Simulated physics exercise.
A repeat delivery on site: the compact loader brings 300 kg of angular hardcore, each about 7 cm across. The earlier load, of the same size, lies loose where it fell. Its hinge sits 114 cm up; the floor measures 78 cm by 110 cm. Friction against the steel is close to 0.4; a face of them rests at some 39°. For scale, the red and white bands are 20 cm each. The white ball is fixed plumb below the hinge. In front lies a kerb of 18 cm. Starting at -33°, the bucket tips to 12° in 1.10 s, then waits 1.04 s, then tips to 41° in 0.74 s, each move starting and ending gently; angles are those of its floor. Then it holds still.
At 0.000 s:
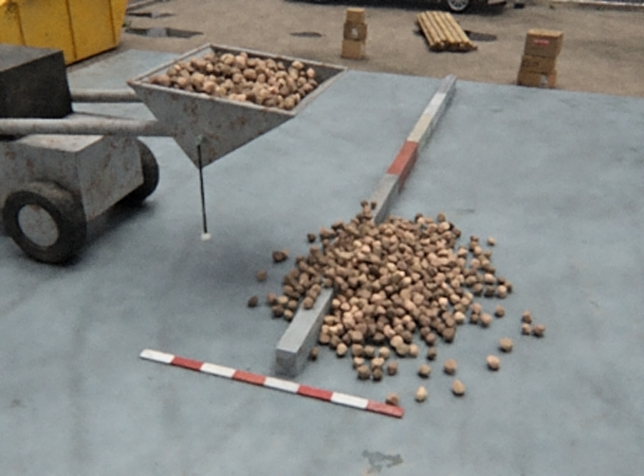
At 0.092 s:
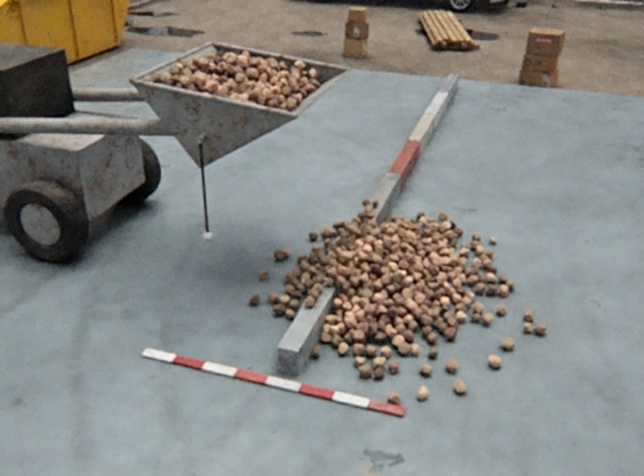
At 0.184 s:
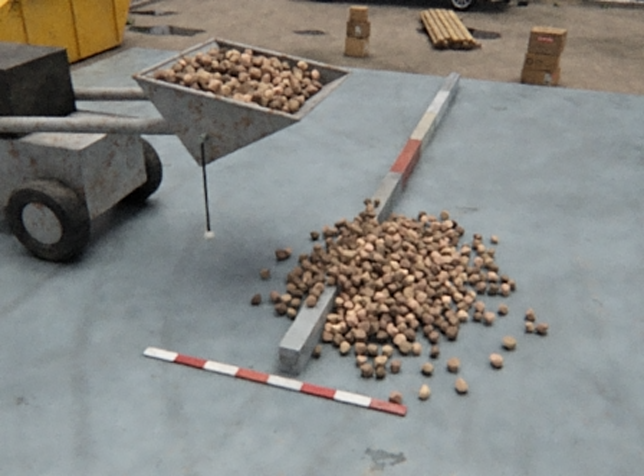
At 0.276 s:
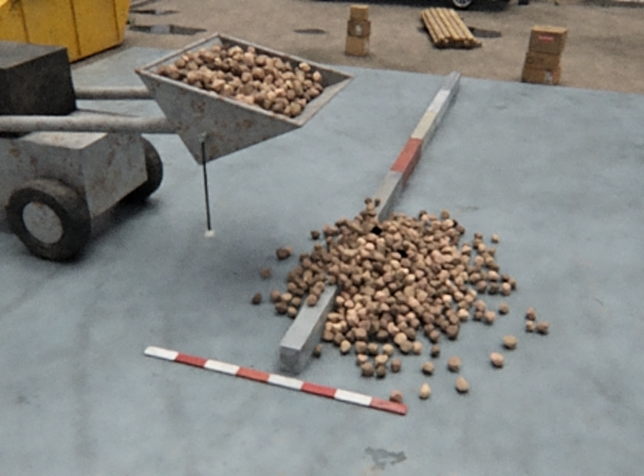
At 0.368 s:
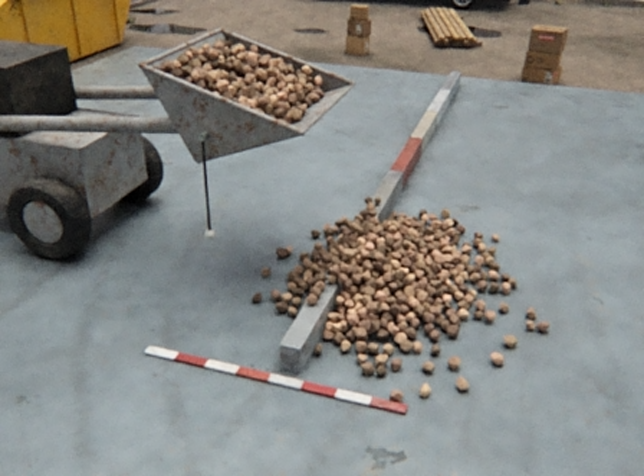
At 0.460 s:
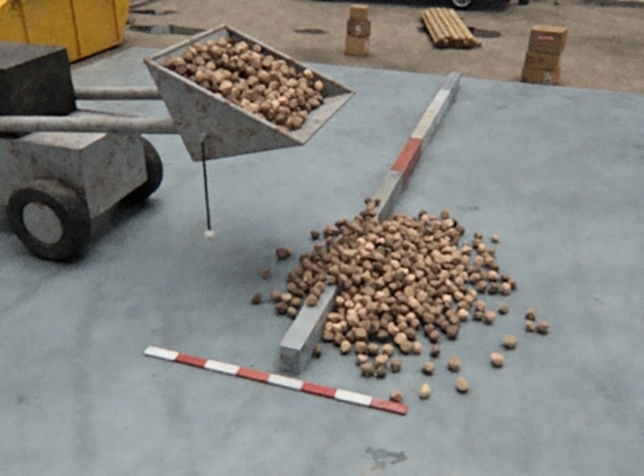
In this clip, a small grey loader at left gradually tilts its raised bucket of brownish stones forward, the rear edge rising as the stones shift slightly, while a loose pile lies still across a long kerb on the grey floor.
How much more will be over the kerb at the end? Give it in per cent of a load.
About 19 per cent.
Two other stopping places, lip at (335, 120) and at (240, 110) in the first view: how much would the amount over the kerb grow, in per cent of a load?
First some 65, then 0 per cent.
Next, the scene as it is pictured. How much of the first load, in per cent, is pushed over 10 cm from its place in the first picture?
About 0 per cent.
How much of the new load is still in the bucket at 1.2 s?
About 100 per cent.
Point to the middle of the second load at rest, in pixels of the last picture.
Around (324, 249).
After 0.8 s the floor is at 5°; in per cent of one load, 100 in the bucket, 16 on this side of the kerb, 84 over the kerb; the foremost stones are at (517, 317).
After 1.2 s the floor is at 12°; in per cent of one load, 100 in the bucket, 16 on this side of the kerb, 84 over the kerb; the foremost stones are at (517, 317).
After 3.3 s the floor is at 41°; in per cent of one load, 6 in the bucket, 100 on this side of the kerb, 94 over the kerb; the foremost stones are at (517, 317).
After 5.9 s the floor is at 41°; in per cent of one load, 0 in the bucket, 98 on this side of the kerb, 102 over the kerb; the foremost stones are at (517, 317). Net gain over the kerb, 19.
